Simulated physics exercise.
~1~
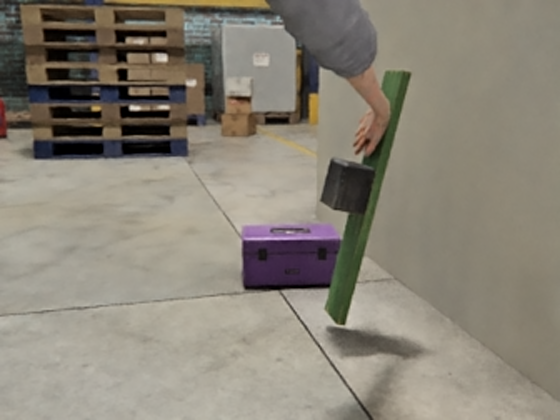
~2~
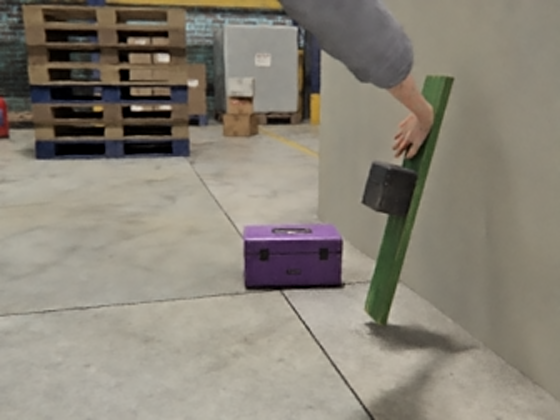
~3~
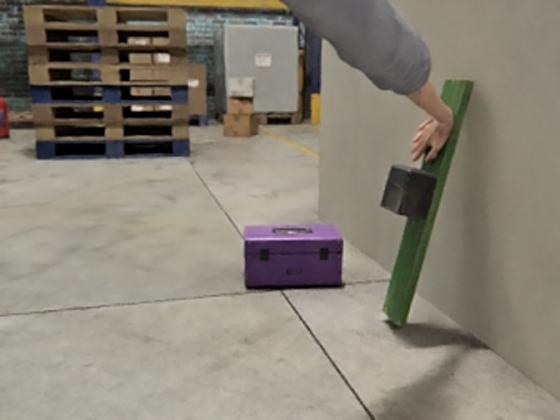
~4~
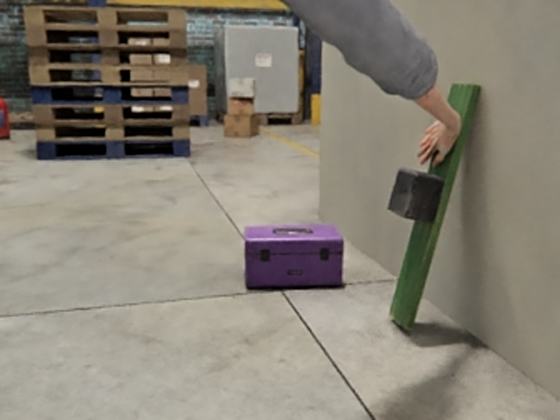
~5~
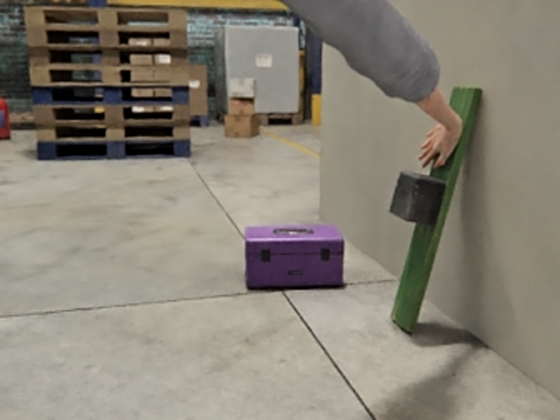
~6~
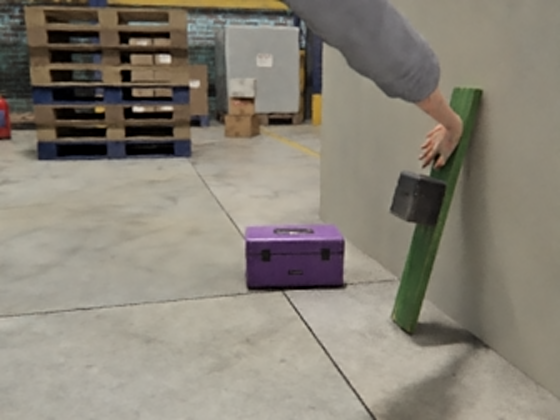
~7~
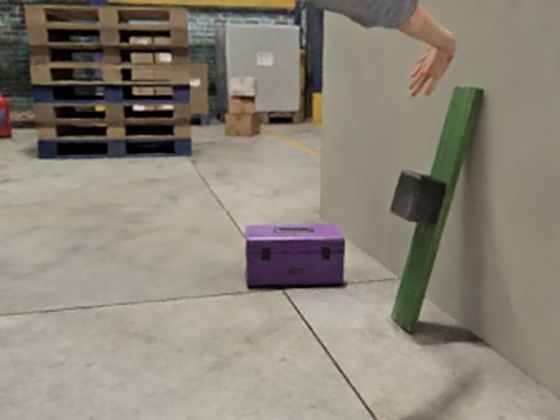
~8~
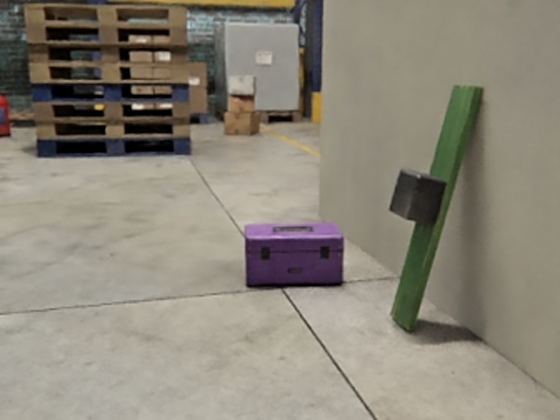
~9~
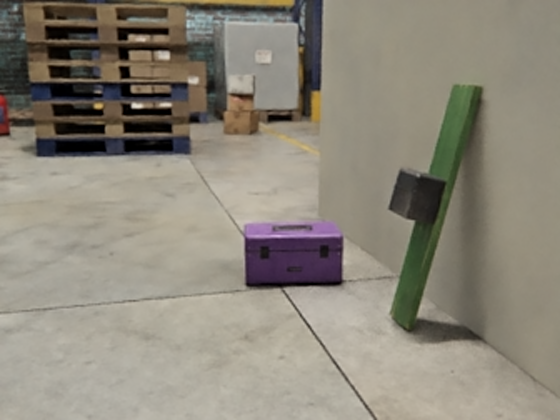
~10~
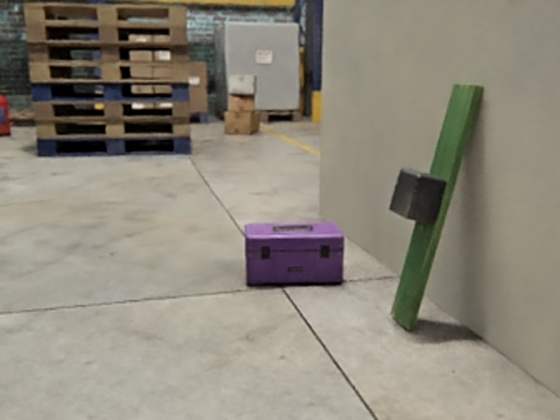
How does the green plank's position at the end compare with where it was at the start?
At the end the green plank is farther to the right, leaning on the wall, than it was at the start, when the hand was holding it closer to the purple toolbox.
